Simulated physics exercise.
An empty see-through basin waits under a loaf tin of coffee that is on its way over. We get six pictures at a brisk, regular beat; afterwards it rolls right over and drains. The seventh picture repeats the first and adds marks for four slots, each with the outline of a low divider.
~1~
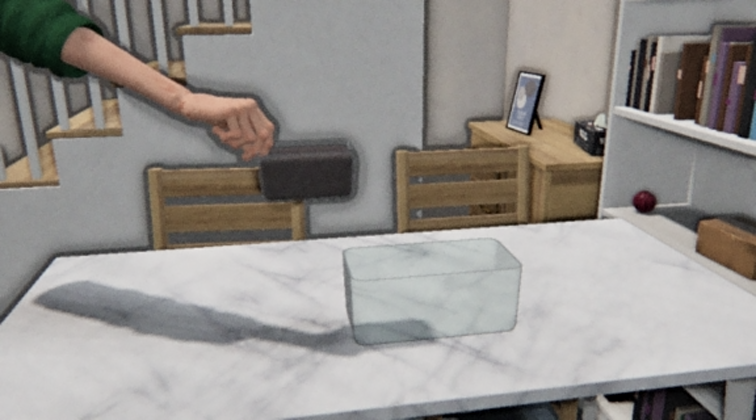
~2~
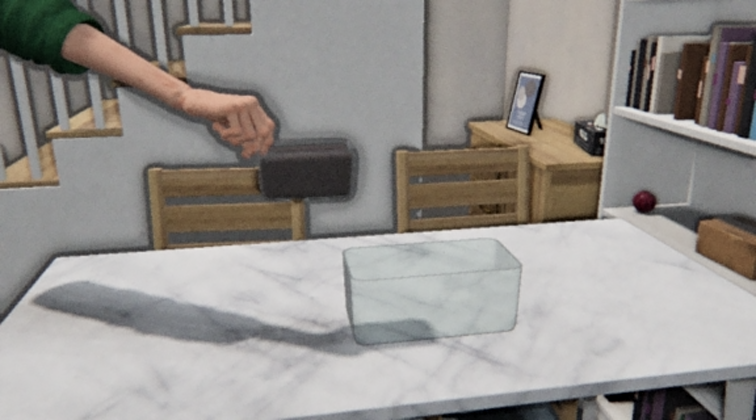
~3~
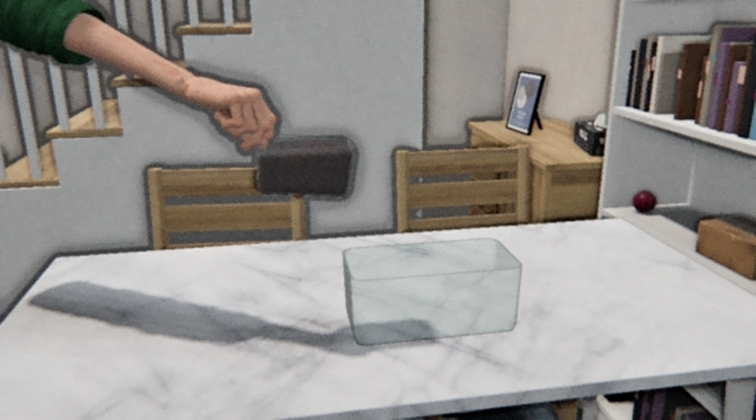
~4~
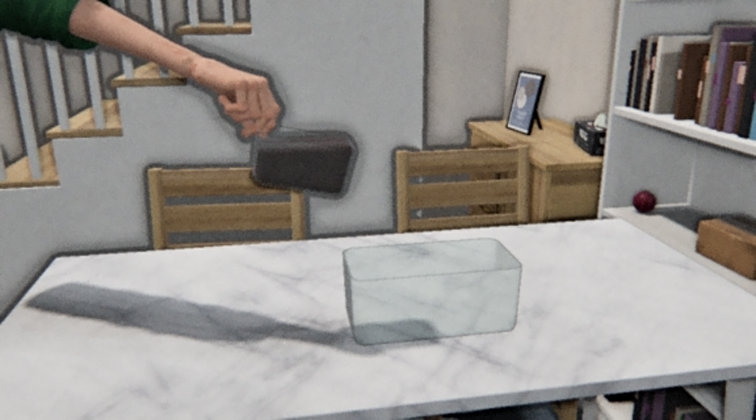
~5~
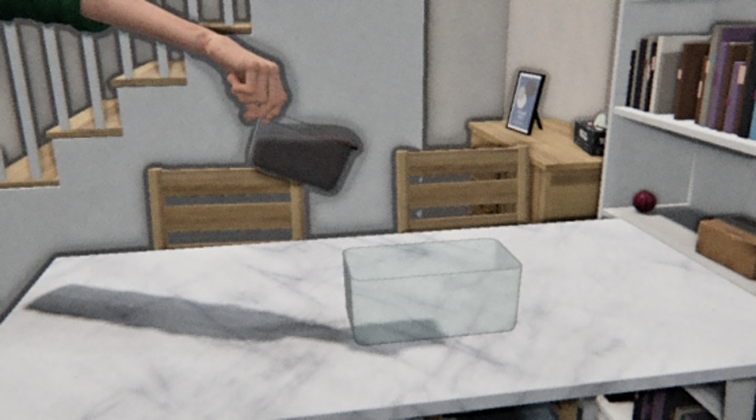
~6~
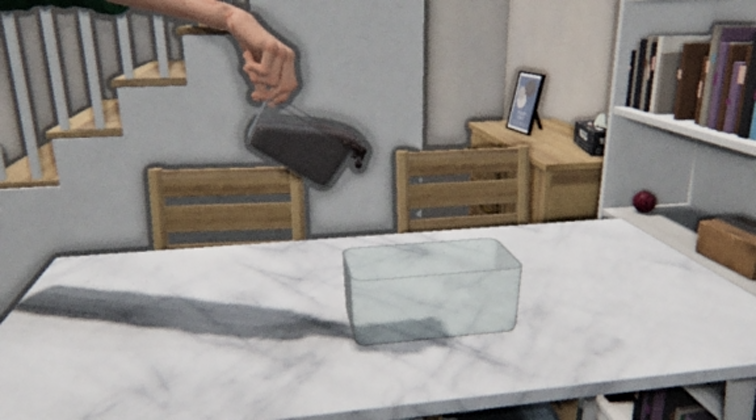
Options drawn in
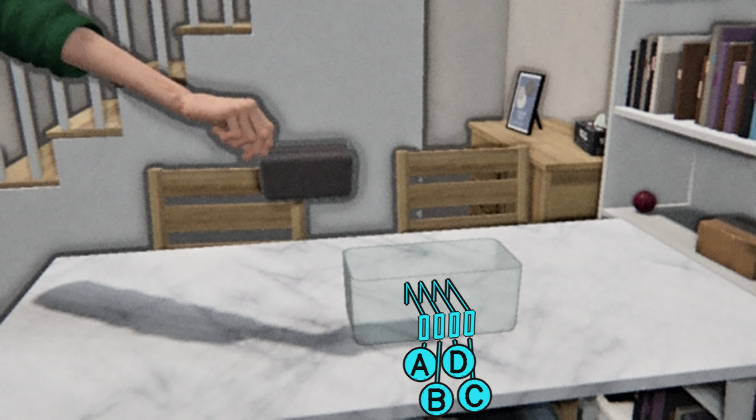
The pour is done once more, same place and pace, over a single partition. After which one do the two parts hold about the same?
D works best here.
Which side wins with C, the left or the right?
More ends on the left.
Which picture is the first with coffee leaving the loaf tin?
Picture 5.
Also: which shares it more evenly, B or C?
That would be B.
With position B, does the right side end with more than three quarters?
No.
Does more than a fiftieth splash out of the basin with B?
Yes, it does.
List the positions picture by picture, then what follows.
Upright, lip at (351, 143); basin from (354, 344) to (515, 328); nothing has left yet.
Upright, lip at (351, 143); nothing has left yet.
Tipped about 6°, lip at (351, 143); nothing has left yet.
Tipped about 13°, lip at (351, 143); nothing has left yet.
Tipped about 22°, lip at (351, 143); coffee is over the lip, down to (351, 143).
Tipped about 34°, lip at (351, 143); coffee is over the lip, down to (355, 161).
On the marked copy, A at (424, 343); B at (439, 342); C at (469, 339); D at (454, 340).
For position A, about 19 % ends left of the wall and 71 % right of it; 10 % is lost outside.
For position B, about 30 % ends left of the wall and 61 % right of it; 9 % is lost outside.
For position C, about 72 % ends left of the wall and 20 % right of it; 9 % is lost outside.
For position D, about 48 % ends left of the wall and 41 % right of it; 11 % is lost outside.
